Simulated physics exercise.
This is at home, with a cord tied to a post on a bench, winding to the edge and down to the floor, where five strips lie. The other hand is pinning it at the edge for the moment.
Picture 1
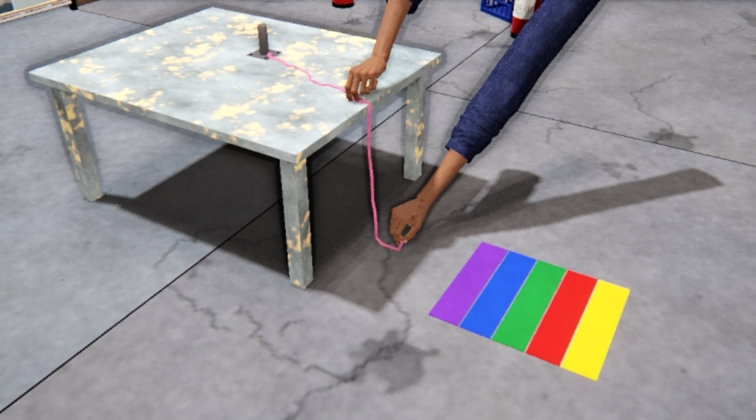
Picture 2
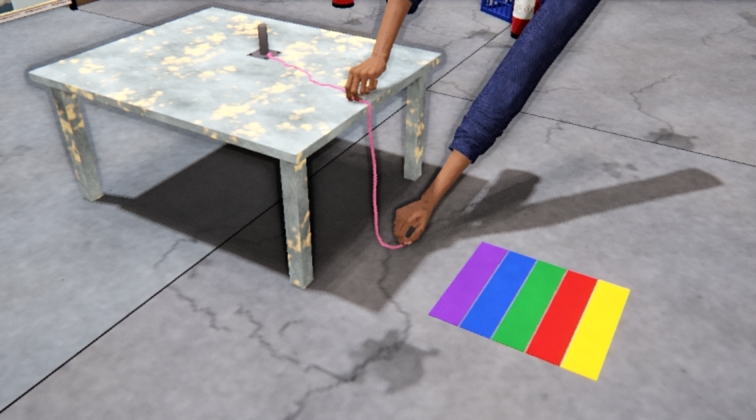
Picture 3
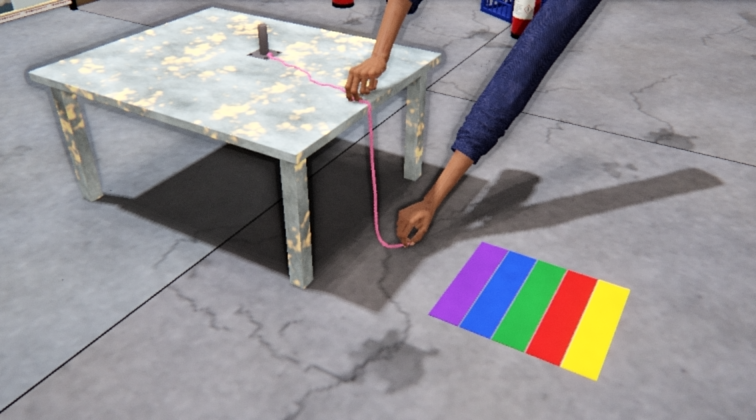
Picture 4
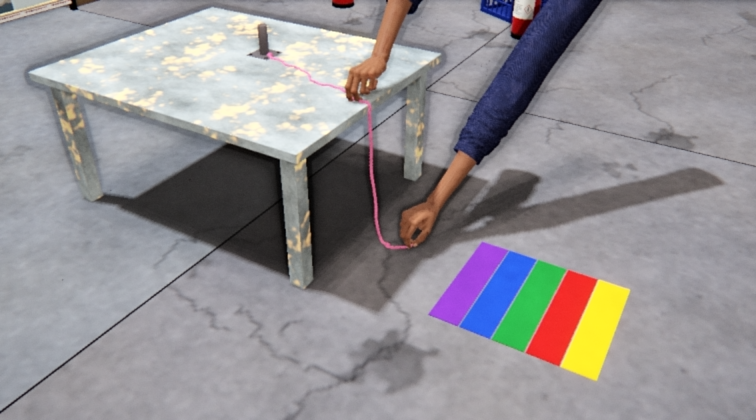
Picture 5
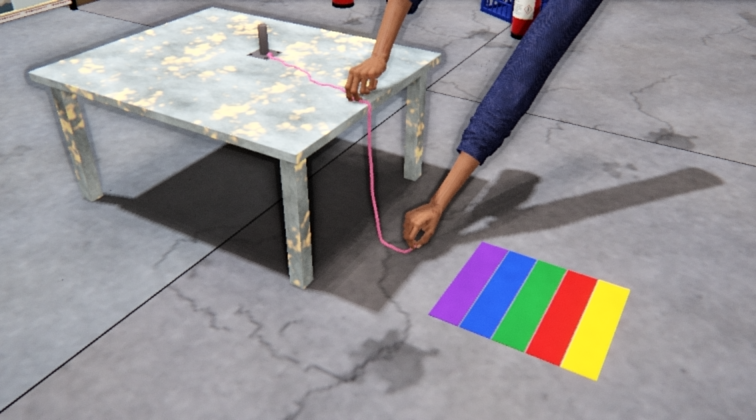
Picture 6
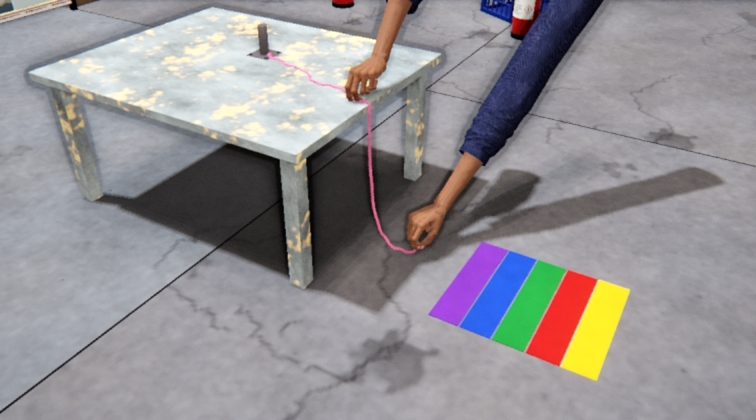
A pink cord runs from a short post on a worn, pale blue-grey table, seen from above at an angle on a cracked grey floor. One hand pins it at the table's edge while another holds its lower end, left of purple, blue, green, red and yellow strips. The lower hand draws the end slightly right along the floor; the upper hand and view stay still.
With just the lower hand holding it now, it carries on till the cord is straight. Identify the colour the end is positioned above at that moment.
It is positioned above blue.
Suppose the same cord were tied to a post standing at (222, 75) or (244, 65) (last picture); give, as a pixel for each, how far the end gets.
(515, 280) and (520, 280).
Soon after, end near (454, 259); short of the strips.
Then, end near (487, 271); over purple.
At full stretch, end near (507, 278); over blue. The end stops over the blue strip.
